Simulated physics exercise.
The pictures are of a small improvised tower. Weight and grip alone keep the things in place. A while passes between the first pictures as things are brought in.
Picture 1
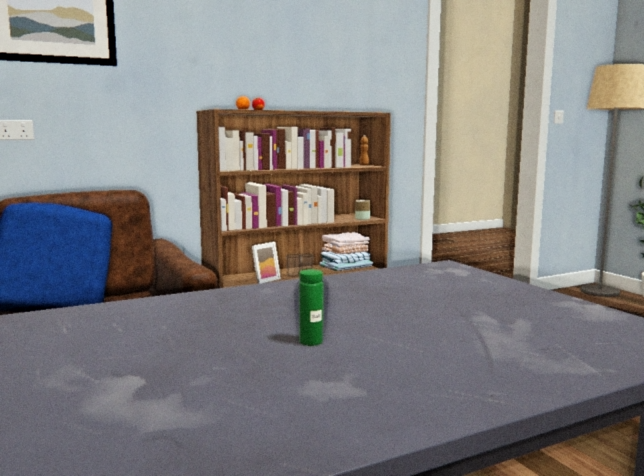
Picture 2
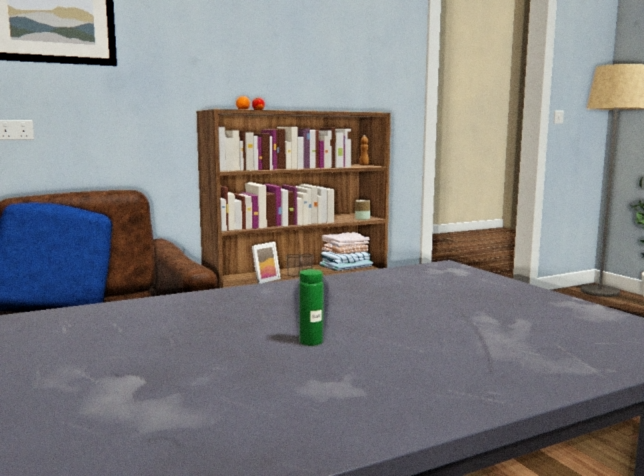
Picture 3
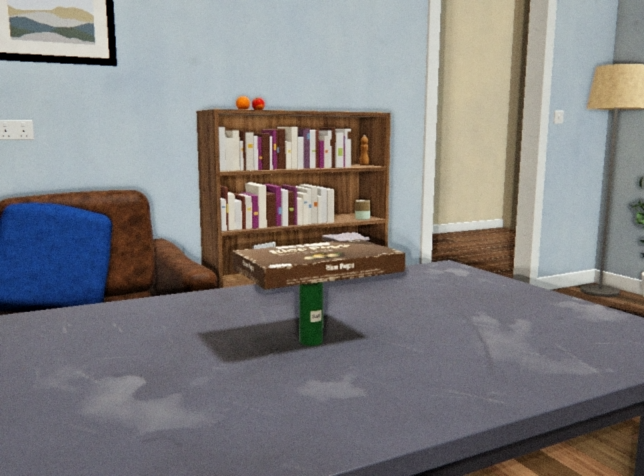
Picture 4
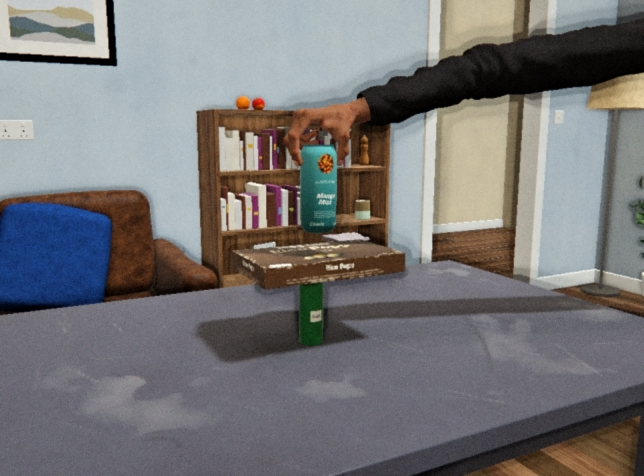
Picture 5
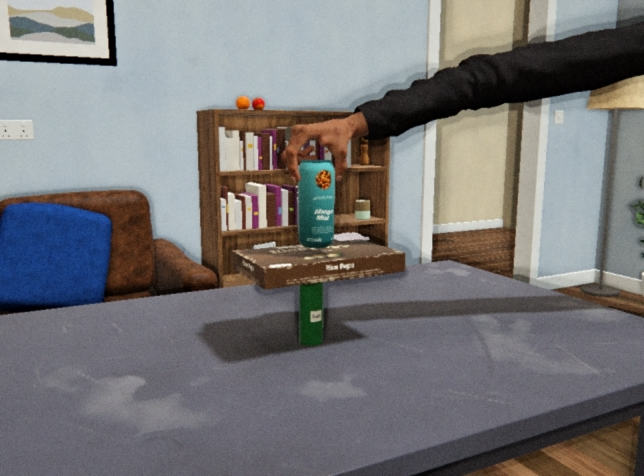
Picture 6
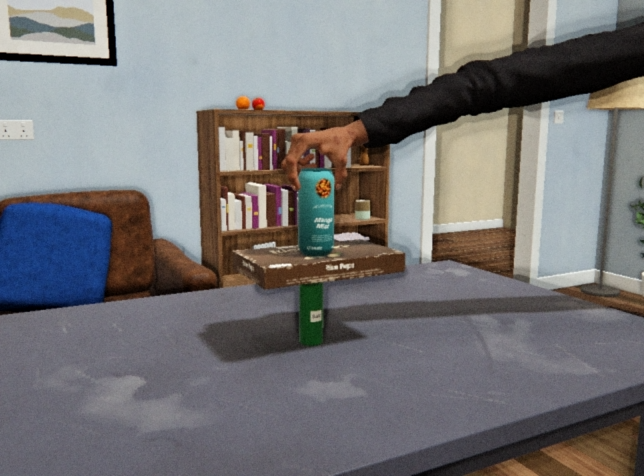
A brown packet appeared lying flat on top of a green bottle on a gray table, and then a dark-sleeved arm lowered a turquoise can onto it, the hand still gripping the top.
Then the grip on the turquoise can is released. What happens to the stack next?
Carries the load.
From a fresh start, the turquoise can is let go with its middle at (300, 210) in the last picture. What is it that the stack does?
What happens next is that it remains standing.
Then, 0.20 s later than the last frame, all is still.
Then, 0.60 s later than the last frame, turquoise can resting near (316, 213).
When it is over, all 3 as before. End places, in pixels of the last picture, turquoise can near (316, 213). The stack holds.
